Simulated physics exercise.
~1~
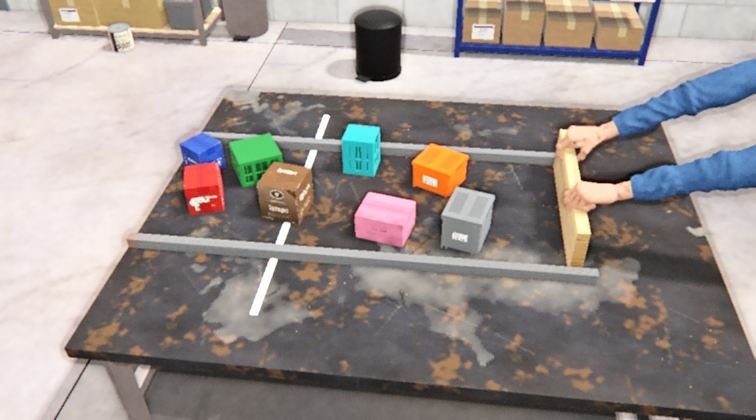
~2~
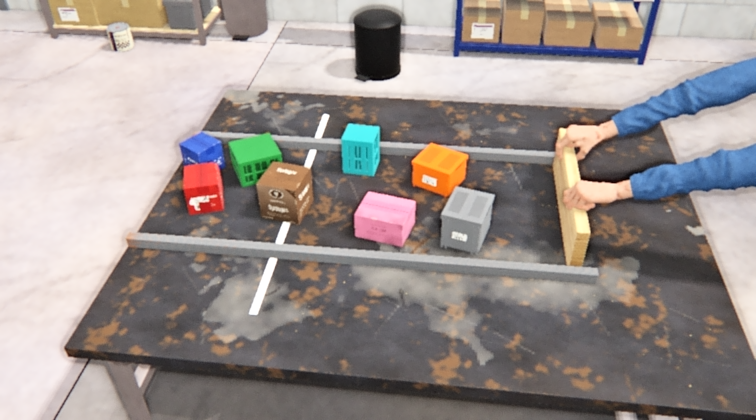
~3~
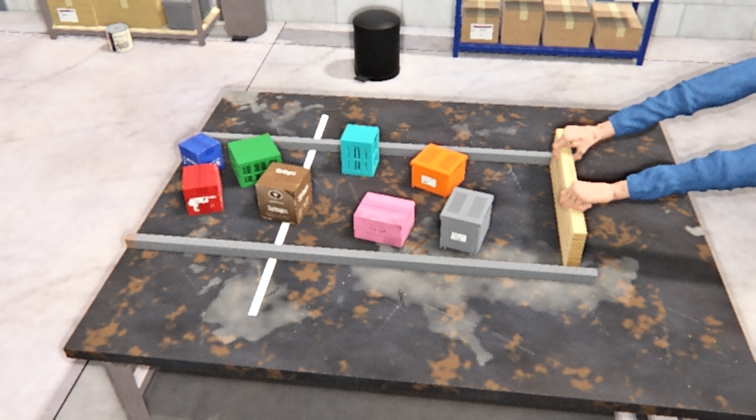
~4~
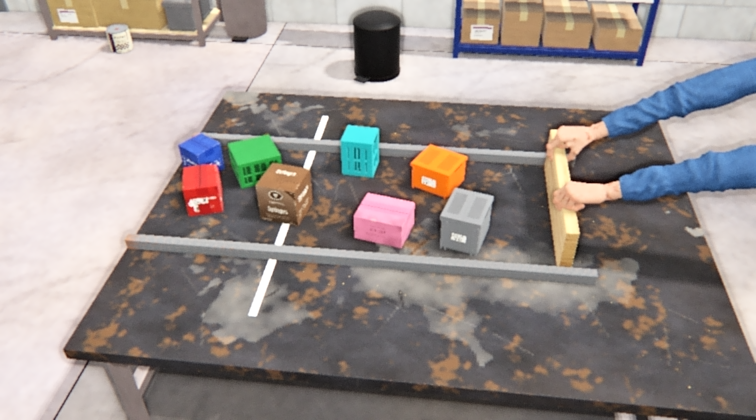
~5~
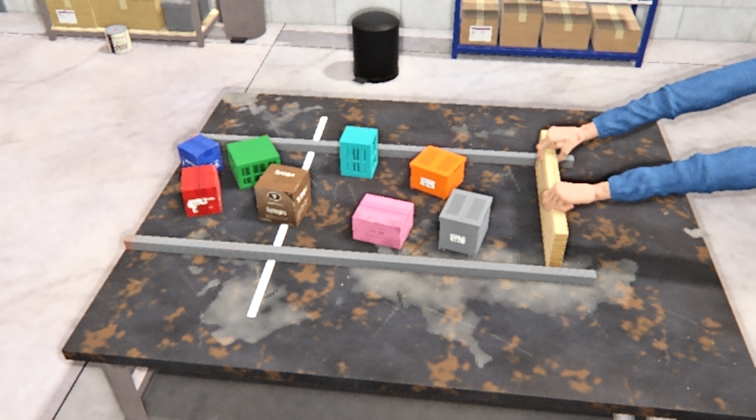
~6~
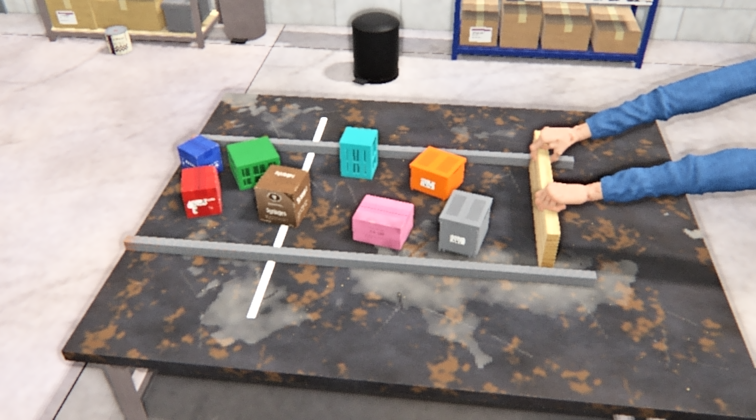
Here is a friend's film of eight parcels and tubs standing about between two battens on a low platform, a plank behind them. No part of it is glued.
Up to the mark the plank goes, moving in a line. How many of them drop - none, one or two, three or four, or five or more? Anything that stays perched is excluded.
The count of those that drop is none.
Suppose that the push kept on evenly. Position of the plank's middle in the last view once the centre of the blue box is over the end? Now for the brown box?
Around (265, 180) first and around (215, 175) second.
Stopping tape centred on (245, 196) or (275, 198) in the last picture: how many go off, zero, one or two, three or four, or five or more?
Either one or two; none at all.
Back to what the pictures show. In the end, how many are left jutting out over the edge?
The overhang total is 0.
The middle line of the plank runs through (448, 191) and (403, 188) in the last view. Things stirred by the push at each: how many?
3, then 4.
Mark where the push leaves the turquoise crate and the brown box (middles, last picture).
Looks like one lands around (293, 145), and the other around (234, 186).
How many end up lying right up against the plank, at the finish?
That comes to 3.
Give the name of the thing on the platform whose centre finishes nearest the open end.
It's the blue box.
A little later, none off yet; blue box at rest near (201, 159); red parcel at rest near (202, 191); green crate at rest near (254, 163).
Next, none off yet; blue box at rest near (201, 159); red parcel shifted a little near (195, 191); green crate moving near (254, 161).
When it is over, the number that fall off is zero.
